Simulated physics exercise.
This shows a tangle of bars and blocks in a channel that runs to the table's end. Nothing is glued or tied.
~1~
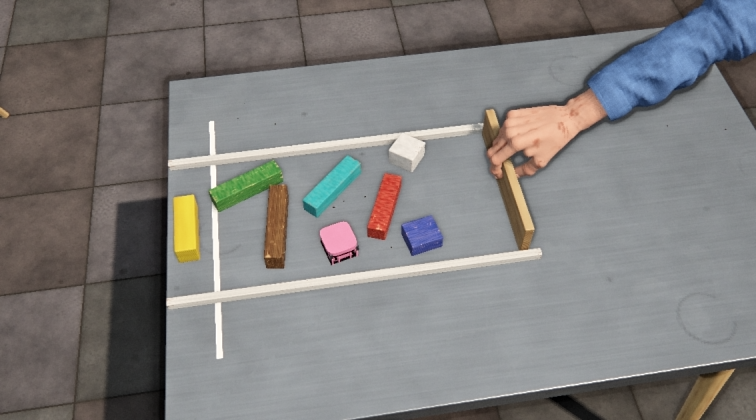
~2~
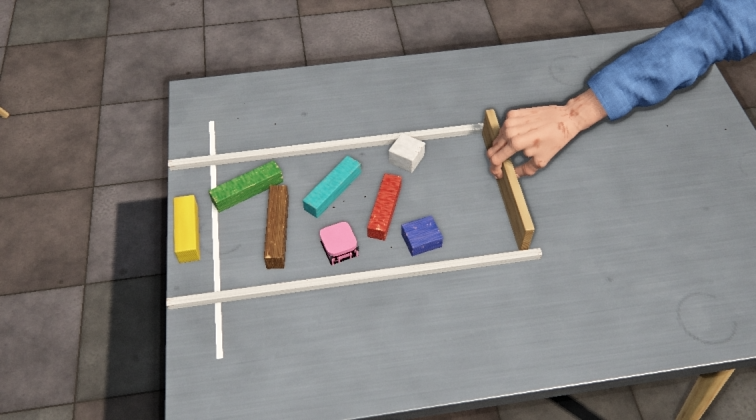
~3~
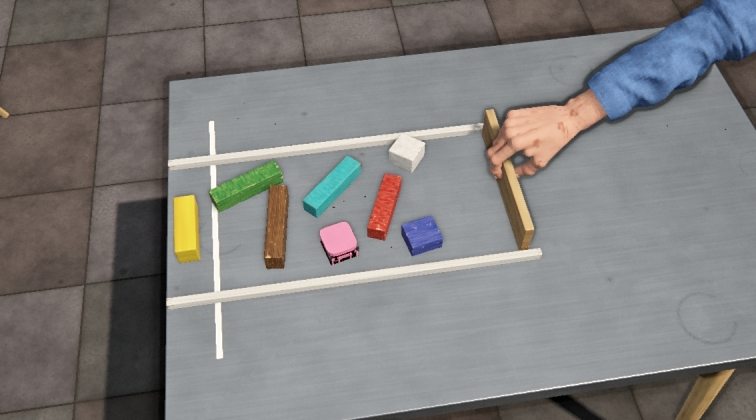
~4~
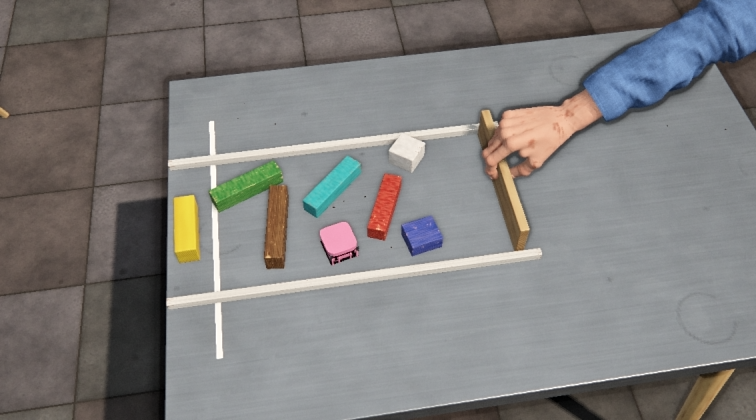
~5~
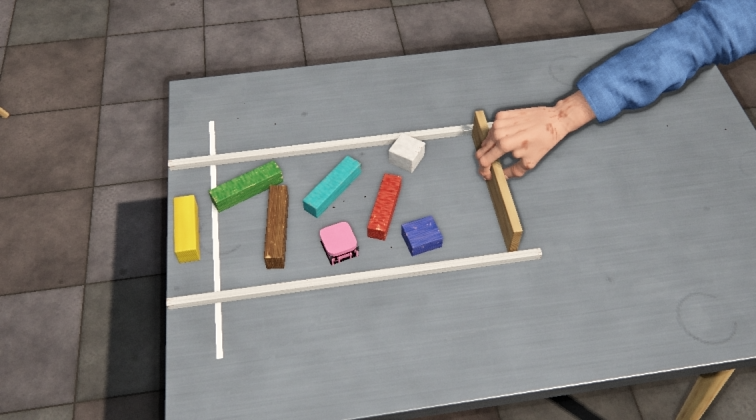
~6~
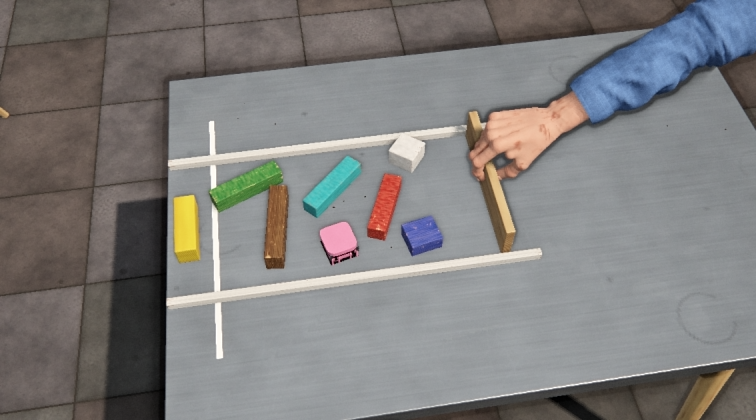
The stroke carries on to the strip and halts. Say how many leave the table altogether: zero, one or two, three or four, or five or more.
The number that fall off is three or four.
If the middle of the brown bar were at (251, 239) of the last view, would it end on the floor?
Then it is lost.
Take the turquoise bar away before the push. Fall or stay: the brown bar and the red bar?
The brown bar drops off, the red bar does not fall.
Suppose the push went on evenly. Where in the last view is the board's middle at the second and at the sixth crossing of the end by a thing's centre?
About (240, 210), then (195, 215).
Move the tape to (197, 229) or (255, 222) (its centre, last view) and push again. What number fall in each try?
The counts: 5 and 1.
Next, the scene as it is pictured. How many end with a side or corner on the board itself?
It touches 3.
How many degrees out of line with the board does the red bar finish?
About 35°.
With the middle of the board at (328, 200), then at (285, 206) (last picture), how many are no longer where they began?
The counts are 6 and 8.
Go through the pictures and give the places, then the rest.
In the first picture, yellow stick (187, 228); green bar (247, 186); brown bar (277, 226); board (506, 178); tape (215, 227).
In the second picture, green bar (247, 186); turquoise bar (333, 186).
In the third picture, brown bar (277, 226); white block (407, 153).
In the fourth picture, yellow stick (187, 229); blue block (422, 236).
In the fifth picture, green bar (247, 186); board (495, 179).
In the sixth picture, yellow stick (187, 229); green bar (247, 186); brown bar (277, 226); board (489, 180); tape (215, 227).
Early on, none off yet; yellow stick at rest near (187, 229); green bar at rest near (247, 186); brown bar at rest near (277, 226).
Finally, the number that fall off is three or four; lost, brown bar, green bar and yellow stick.
